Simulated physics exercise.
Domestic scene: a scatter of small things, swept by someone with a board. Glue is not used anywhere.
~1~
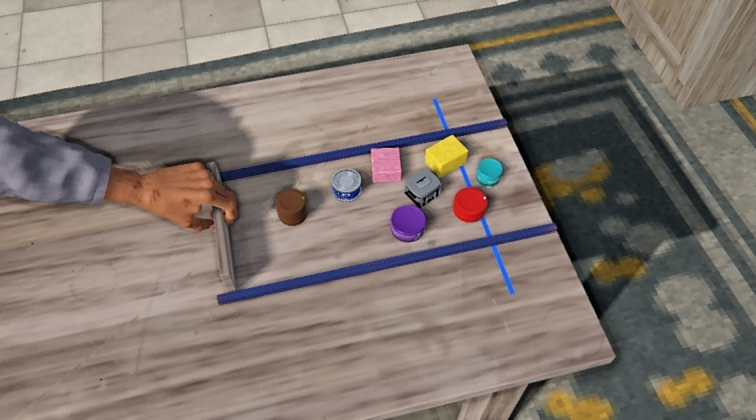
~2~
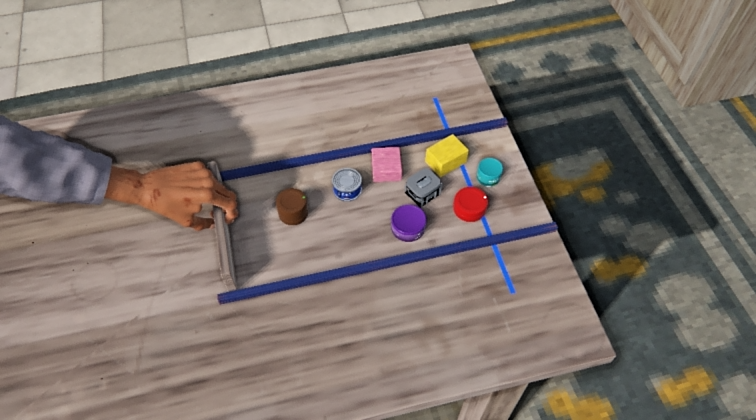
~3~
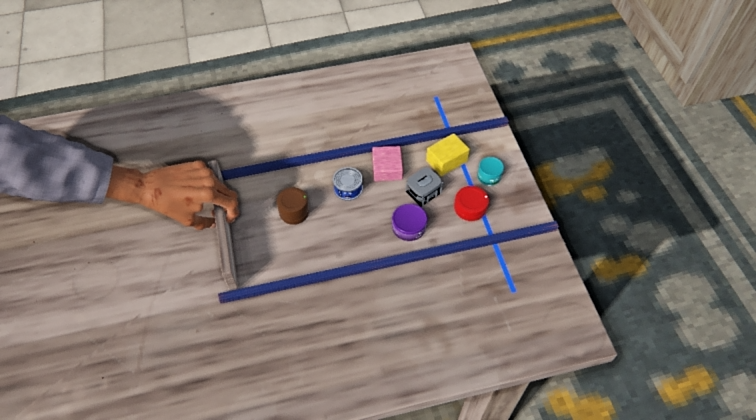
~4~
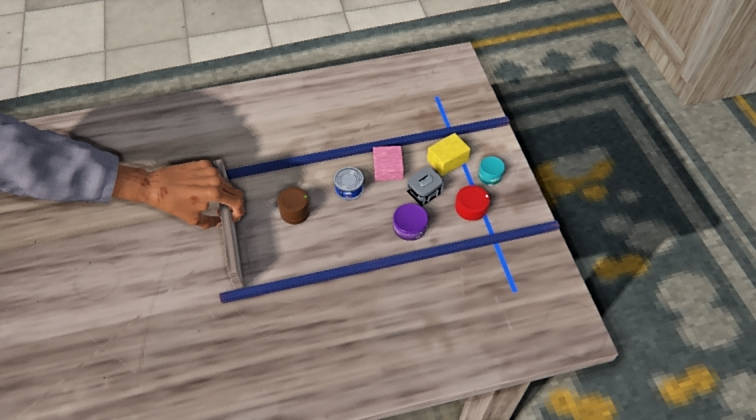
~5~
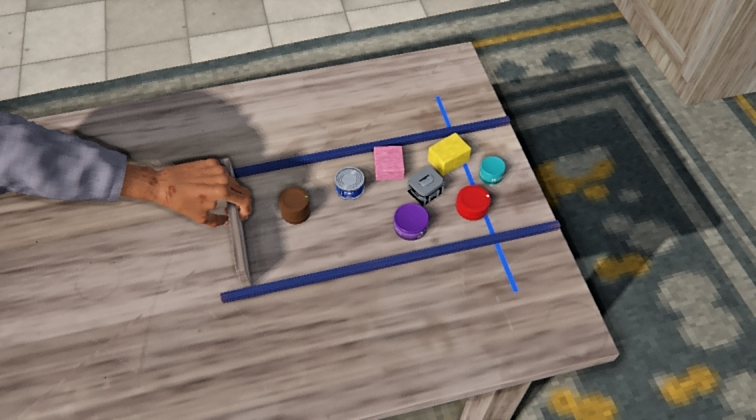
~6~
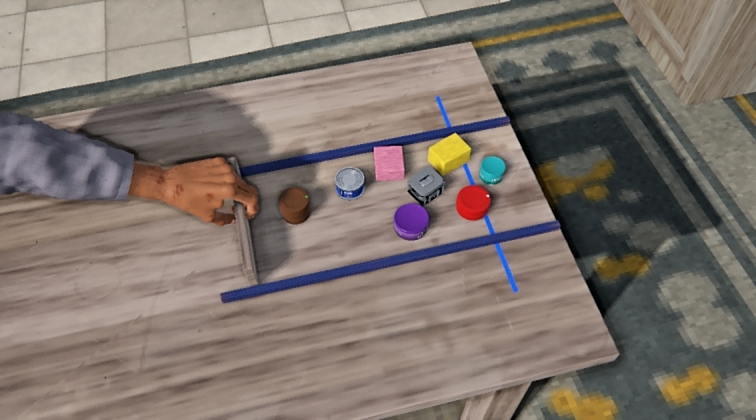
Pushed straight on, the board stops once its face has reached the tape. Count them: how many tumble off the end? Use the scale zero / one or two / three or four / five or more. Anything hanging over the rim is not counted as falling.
On that scale it is one or two.
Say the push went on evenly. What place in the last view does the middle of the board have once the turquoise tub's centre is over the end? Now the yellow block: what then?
The middle is at (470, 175) when it's the turquoise tub, and at (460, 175) when it's the yellow block.
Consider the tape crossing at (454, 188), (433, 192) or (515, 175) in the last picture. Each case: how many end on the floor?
In order, 0, 0 and 5.
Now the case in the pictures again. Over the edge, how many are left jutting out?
You'd get 0.
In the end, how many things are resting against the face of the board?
Number in contact with it: 3.
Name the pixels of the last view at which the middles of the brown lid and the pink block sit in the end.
For the brown lid it's (484, 168), and for the pink block it's (497, 136).
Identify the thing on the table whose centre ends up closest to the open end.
It's the red lid.
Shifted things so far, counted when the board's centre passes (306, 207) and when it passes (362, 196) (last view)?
The number moved is 1 and then 3.
Early on, none off yet; turquoise tub at rest near (492, 171); red lid at rest near (473, 203); yellow block at rest near (449, 154).
A while later, none off yet; turquoise tub moving near (500, 169); red lid travelled a little near (490, 198); yellow block travelled about its own width near (497, 145).
Finally, the number that fall off is one or two; lost, yellow block and turquoise tub.
